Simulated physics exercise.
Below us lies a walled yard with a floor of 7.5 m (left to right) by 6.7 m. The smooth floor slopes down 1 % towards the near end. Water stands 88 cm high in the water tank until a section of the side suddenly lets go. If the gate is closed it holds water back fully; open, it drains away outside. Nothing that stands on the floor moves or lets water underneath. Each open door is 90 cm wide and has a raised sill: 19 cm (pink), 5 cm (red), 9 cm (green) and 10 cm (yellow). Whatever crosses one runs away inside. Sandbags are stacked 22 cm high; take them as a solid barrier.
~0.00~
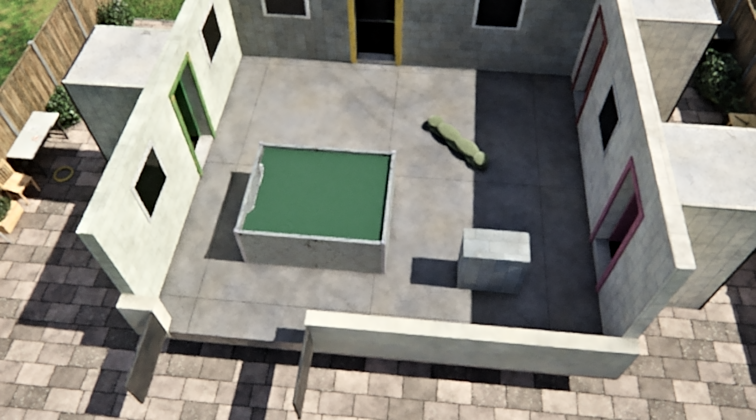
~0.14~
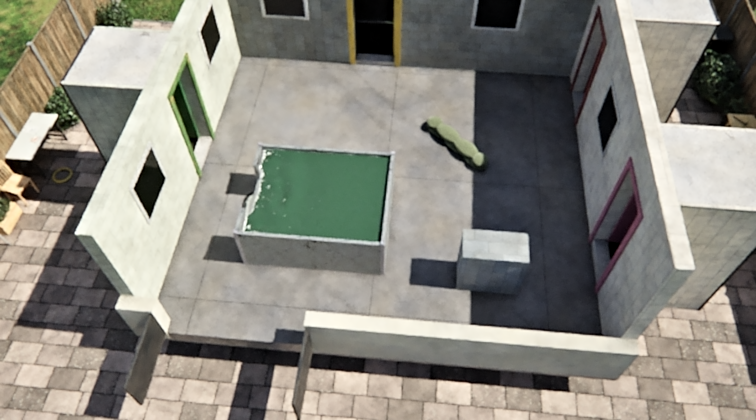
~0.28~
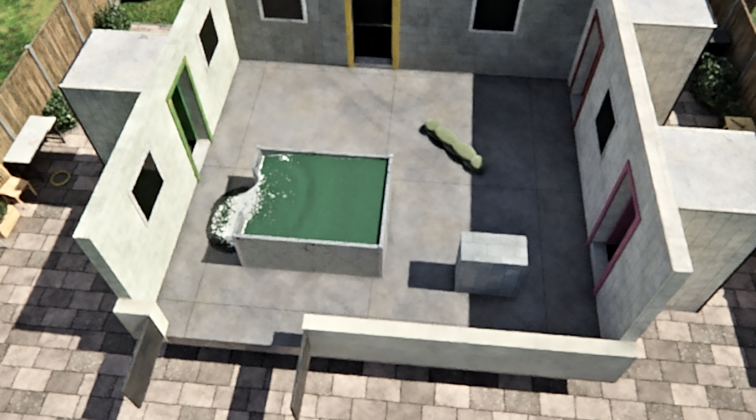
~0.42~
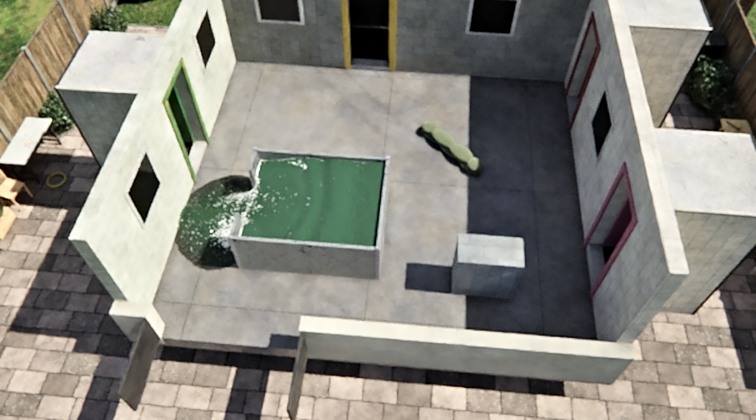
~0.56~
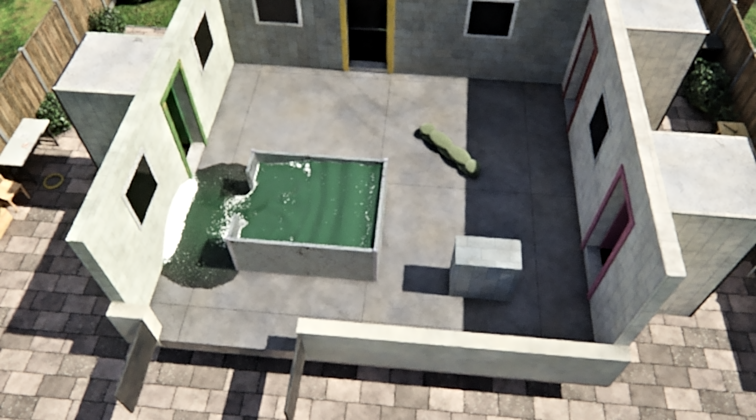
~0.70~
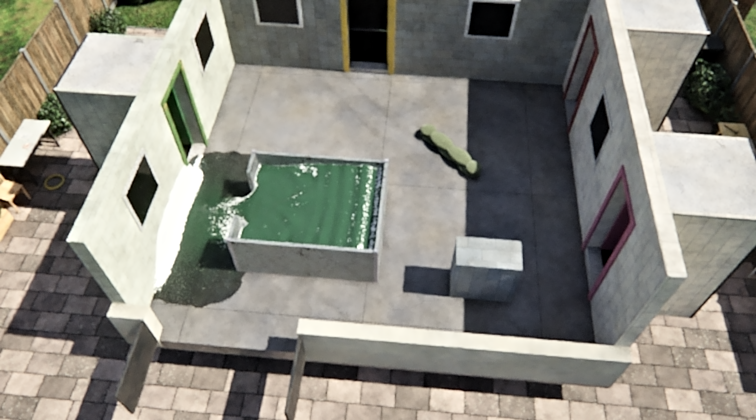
Green water bursts through a gap in the left side of a pale rectangular tank standing left of centre in a walled grey yard, seen from high above. A green door frame is on the left wall, a yellow one at the back and reddish ones on the right, with a pale block and a lumpy green barrier on the floor. Foaming, the water spreads to the left wall and along its foot, while the view shifts very slightly.
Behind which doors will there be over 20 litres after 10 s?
The water let in: At the pink door it stays under the limit; at the red door it exceeds the limit; at the green door it exceeds the limit; at the yellow door it does not reach the limit.
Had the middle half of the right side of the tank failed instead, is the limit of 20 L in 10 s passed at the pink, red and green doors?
Then: Pink above, red past it, green not over.
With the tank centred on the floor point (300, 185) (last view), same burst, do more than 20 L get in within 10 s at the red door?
Then: Red below.
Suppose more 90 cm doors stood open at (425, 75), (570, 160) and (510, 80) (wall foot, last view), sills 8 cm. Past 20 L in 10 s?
In turn: Not over, not over, under.
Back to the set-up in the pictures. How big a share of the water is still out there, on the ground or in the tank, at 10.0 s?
About 62 per cent.
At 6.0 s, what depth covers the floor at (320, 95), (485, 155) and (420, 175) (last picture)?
About 9, 1 and 3 cm.
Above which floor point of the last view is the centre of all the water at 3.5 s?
Near (282, 206).
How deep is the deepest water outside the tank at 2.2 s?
Up to some 50 cm.
After 1.4 s water covers 15 % of the floor and is deepest (60 cm) near (144, 325); pink door not reached, red door not reached, green door 22 cm at the sill, 18 L in, yellow door not reached.
After 2.2 s water covers 25 % of the floor and is deepest (50 cm) near (144, 325); pink door not reached, red door not reached, green door 20 cm at the sill, 60 L in, yellow door not reached.
After 3.5 s water covers 40 % of the floor and is deepest (34 cm) near (180, 220); pink door not reached, red door not reached, green door 14 cm at the sill, 99 L in, yellow door 9 cm at the sill, 0 L in.
After 6.0 s water covers 70 % of the floor and is deepest (23 cm) near (144, 325); pink door not reached, red door 10 cm at the sill, 4 L in, green door 10 cm at the sill, 126 L in, yellow door 8 cm at the sill, 0 L in.
After 10.0 s water covers 95 % of the floor and is deepest (14 cm) near (144, 325); pink door 3 cm at the sill, 0 L in, red door 8 cm at the sill, 54 L in, green door 6 cm at the sill, 130 L in, yellow door 4 cm at the sill, 0 L in.
